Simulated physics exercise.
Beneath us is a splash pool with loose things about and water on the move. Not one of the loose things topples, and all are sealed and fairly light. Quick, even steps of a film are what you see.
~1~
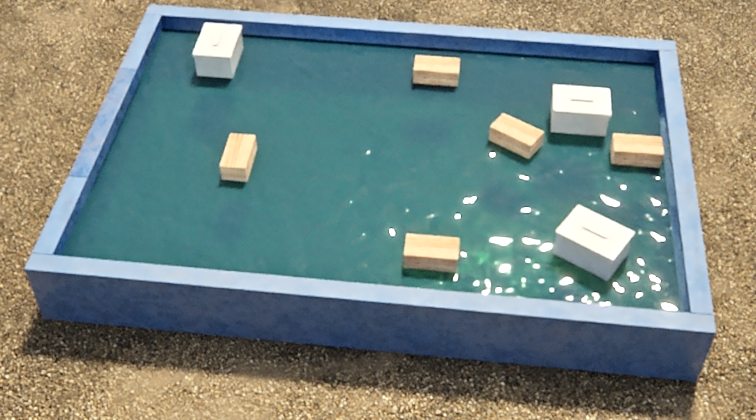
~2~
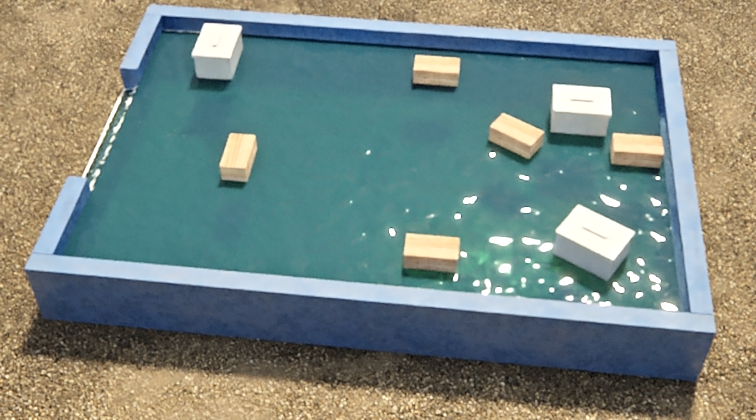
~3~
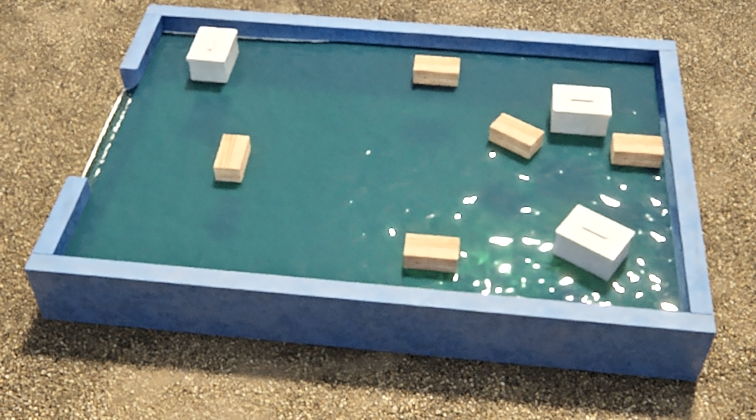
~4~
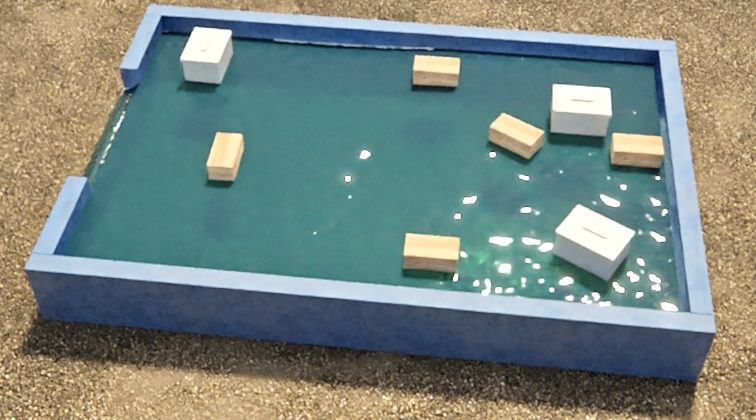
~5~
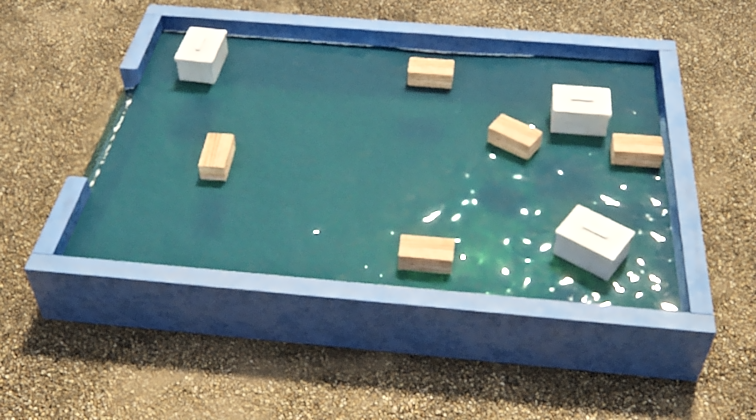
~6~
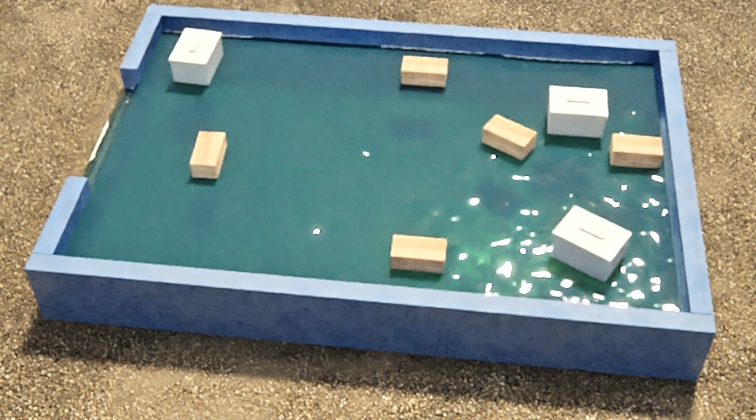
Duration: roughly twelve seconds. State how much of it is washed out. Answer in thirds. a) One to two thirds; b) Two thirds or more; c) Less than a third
Less than a third (c).
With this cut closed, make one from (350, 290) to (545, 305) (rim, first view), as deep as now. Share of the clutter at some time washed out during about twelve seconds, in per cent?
It comes to about 0 per cent.
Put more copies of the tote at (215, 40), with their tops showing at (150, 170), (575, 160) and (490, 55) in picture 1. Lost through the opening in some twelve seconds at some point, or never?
Per object, in the order given: Exits at some point / never exits / never exits.
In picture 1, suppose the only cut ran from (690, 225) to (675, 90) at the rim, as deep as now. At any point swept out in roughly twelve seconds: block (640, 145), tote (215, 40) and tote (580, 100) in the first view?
Lab log - 1: Escaped; 2: Retained; 3: Escaped.
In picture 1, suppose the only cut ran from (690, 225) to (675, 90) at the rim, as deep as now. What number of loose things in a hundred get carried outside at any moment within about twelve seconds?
About 40 per cent.
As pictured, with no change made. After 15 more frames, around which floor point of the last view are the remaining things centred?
Roughly at (403, 186).
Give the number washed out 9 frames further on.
0 in all.
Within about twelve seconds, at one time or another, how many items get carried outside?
It comes out at 0.
A moment on, 0 of 8 are out; 8 afloat.
Next, 0 of 8 are out; 8 afloat.
Later, 0 of 8 are out; 8 afloat.
In the end, 0 of 8 are out; 8 afloat.
